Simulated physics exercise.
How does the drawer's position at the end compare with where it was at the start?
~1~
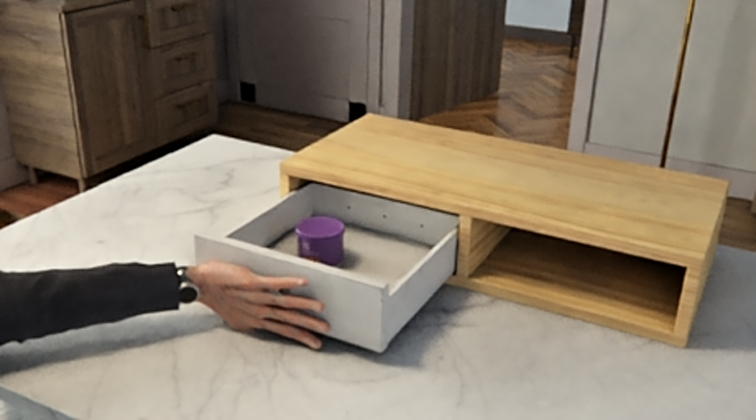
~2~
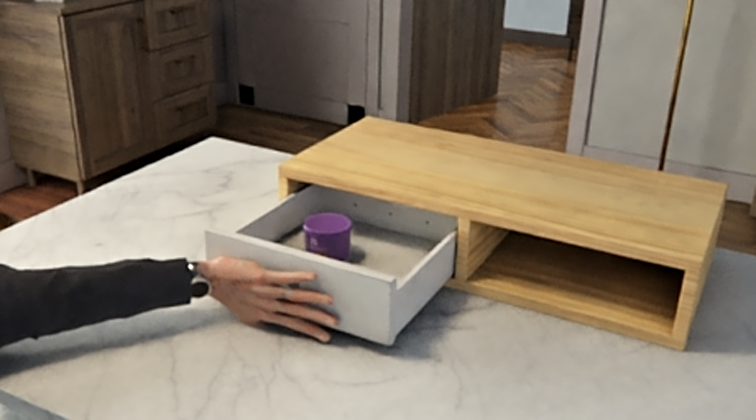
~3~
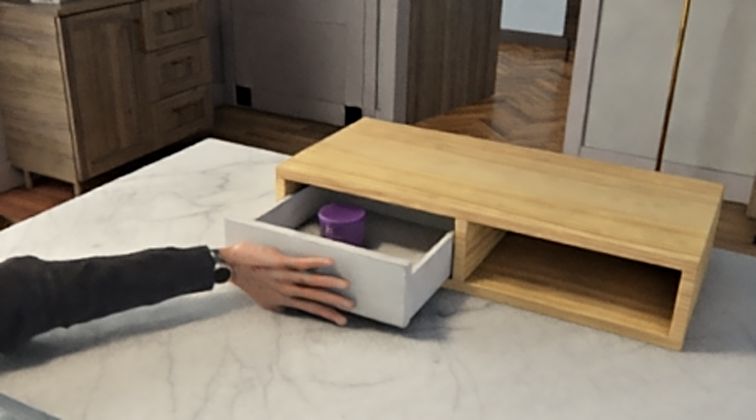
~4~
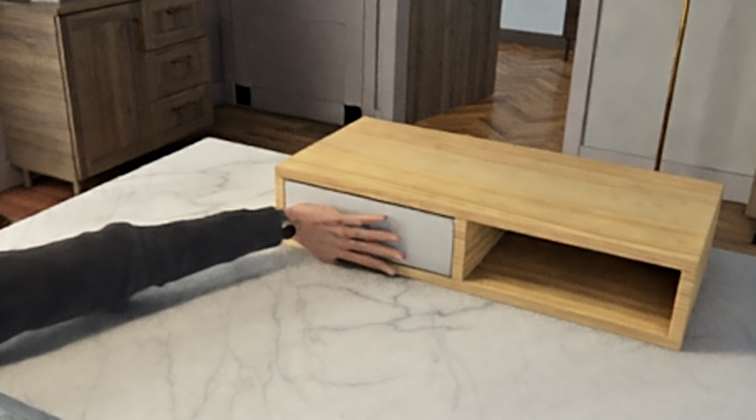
At the start the drawer sticks out from the left part of the wooden chest, and by the end it has moved right and up in the view, so that it sits fully closed inside the chest.
